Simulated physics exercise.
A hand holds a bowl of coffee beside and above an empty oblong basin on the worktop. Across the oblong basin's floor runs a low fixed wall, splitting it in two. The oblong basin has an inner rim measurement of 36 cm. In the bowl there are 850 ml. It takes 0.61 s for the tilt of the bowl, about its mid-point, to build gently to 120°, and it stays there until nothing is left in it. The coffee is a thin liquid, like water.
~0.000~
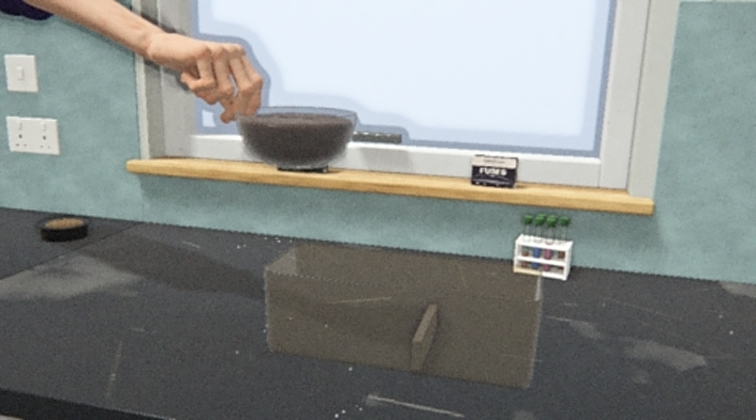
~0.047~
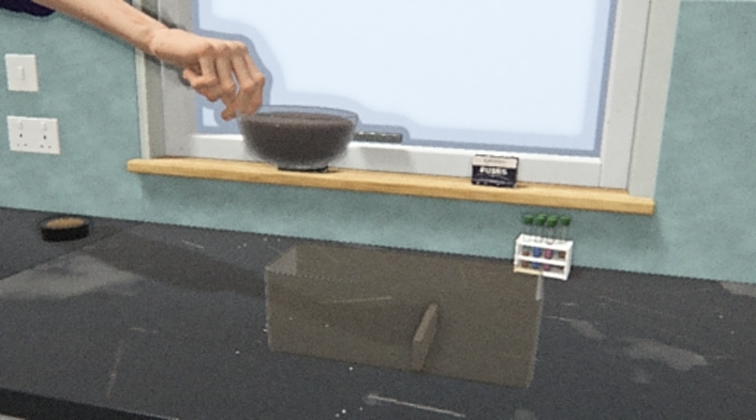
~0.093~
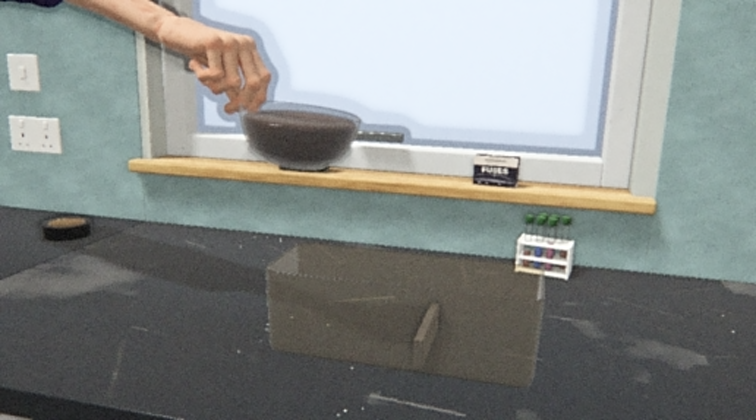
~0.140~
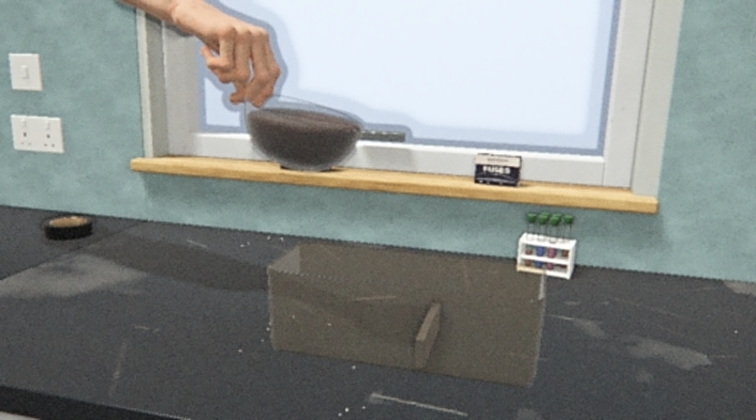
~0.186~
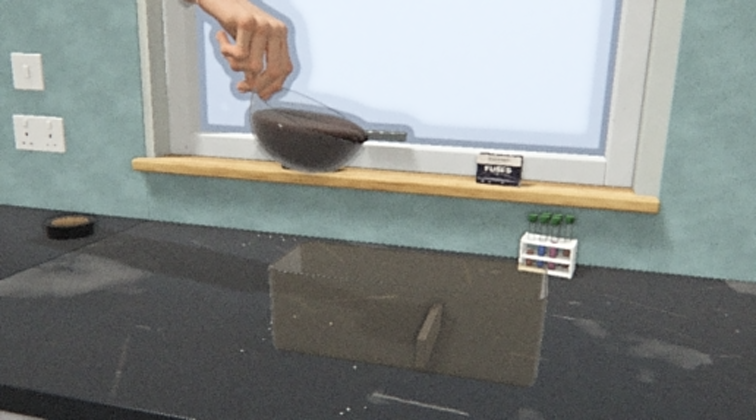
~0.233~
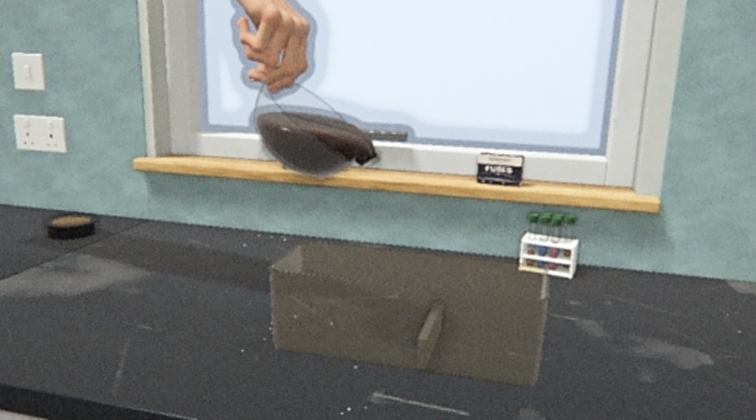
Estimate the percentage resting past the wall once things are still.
I would say roughly 20 percent.
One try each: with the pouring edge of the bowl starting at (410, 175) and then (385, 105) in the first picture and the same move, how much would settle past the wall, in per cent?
45 and 35 %.
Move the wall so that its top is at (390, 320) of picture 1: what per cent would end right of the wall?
Estimate: Close to 50 per cent.
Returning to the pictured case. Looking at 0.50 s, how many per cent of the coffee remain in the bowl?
About 3 per cent.
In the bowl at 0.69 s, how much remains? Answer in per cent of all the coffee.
0 %.
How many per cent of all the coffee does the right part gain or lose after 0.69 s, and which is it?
Looks like it goes higher by around 12.
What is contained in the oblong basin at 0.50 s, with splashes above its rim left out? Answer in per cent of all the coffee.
At that time the basin holds about 56 per cent of the liquid.
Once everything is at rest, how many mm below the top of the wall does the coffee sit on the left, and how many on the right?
Left roughly 20 mm; right roughly 34 mm.
After 0.50 s the tilt is 110° and 3 per cent is still to pour, 55 is left of the wall and 0 right of it.
After 0.69 s the tilt is 120° and 0 per cent is still to pour, 75 is left of the wall and 7 right of it.
After 0.89 s the tilt is 120° and 0 per cent is still to pour, 71 is left of the wall and 20 right of it.
After 1.11 s the tilt is 120° and 0 per cent is still to pour, 71 is left of the wall and 20 right of it.
In the end 71 per cent lies left of the wall, 20 right of it and 9 outside.
